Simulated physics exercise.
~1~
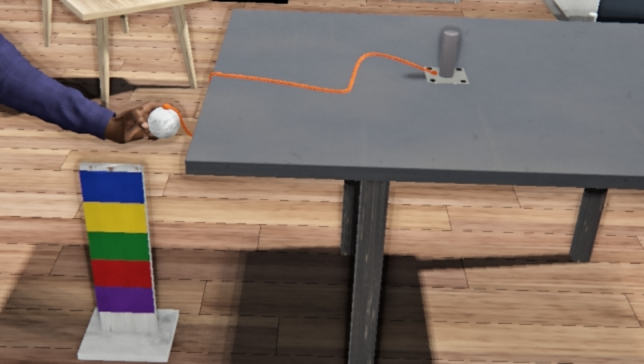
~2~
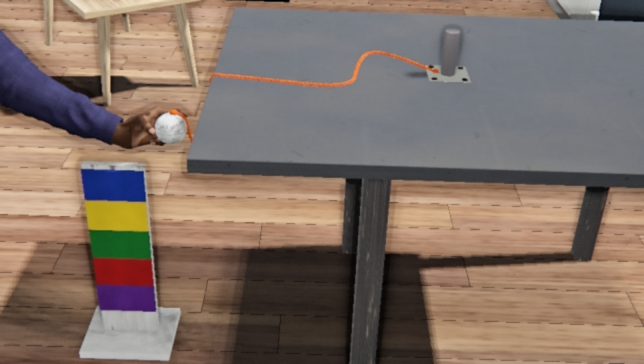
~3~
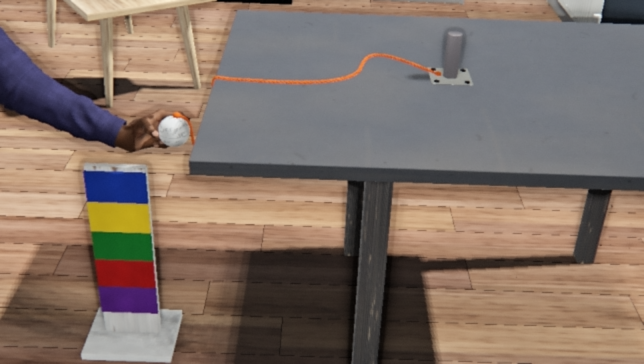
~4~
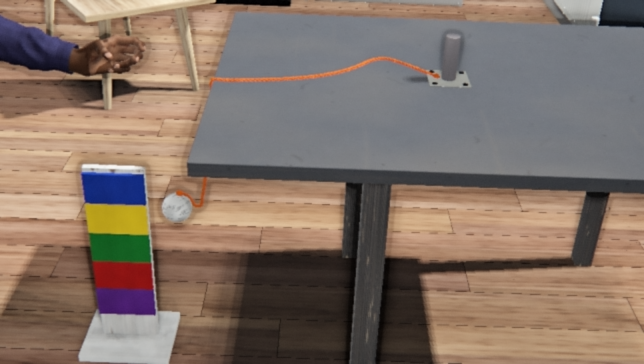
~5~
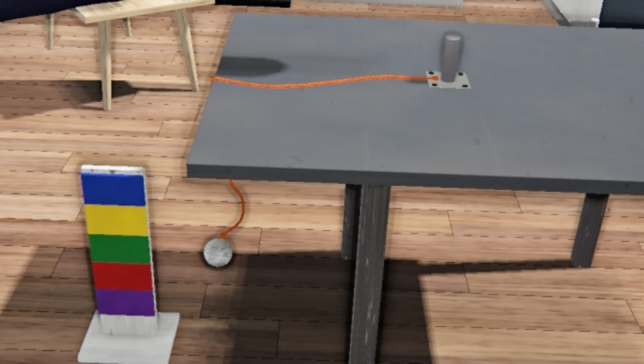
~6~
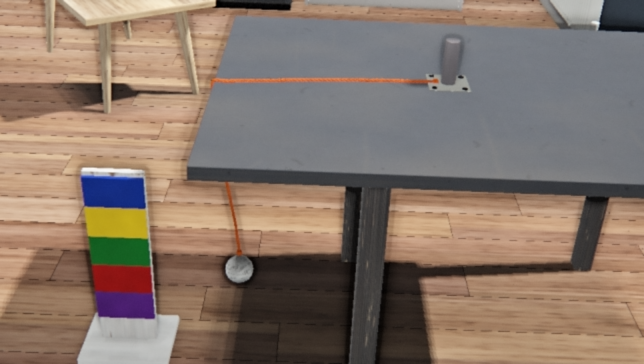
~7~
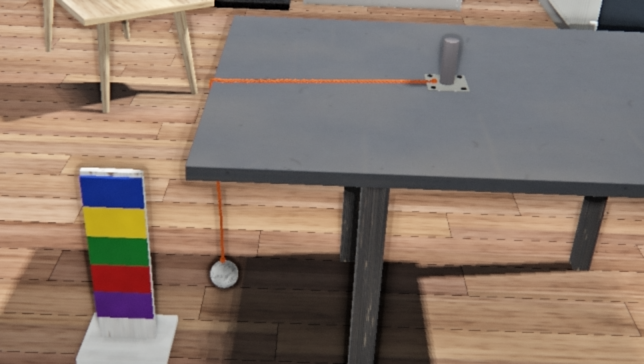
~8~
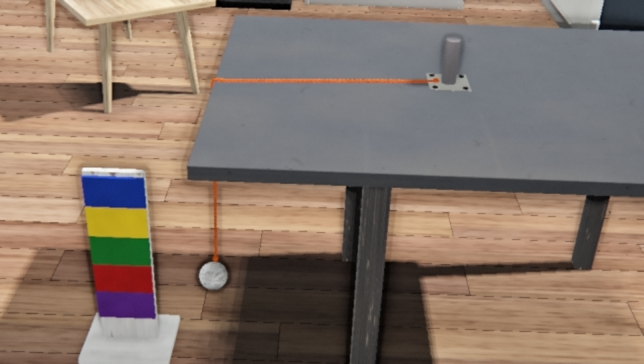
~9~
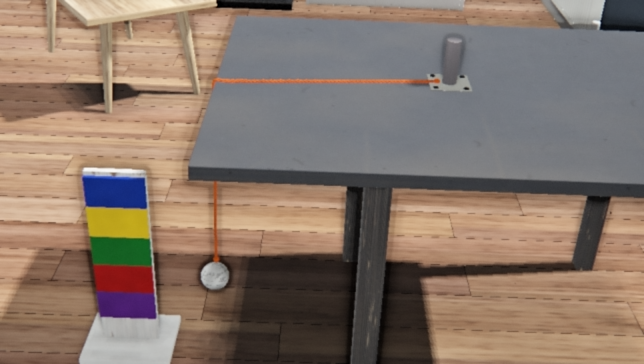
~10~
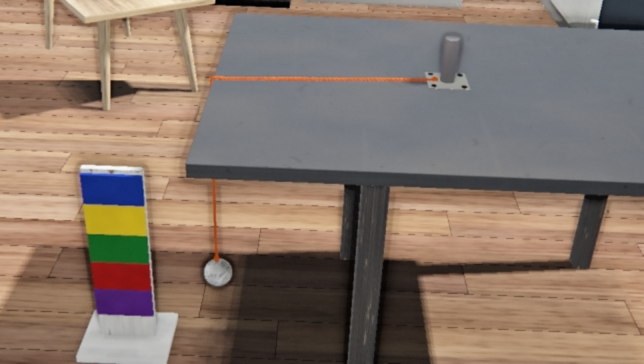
A white ball on an orange cord drops from a hand and hangs beside the red band.
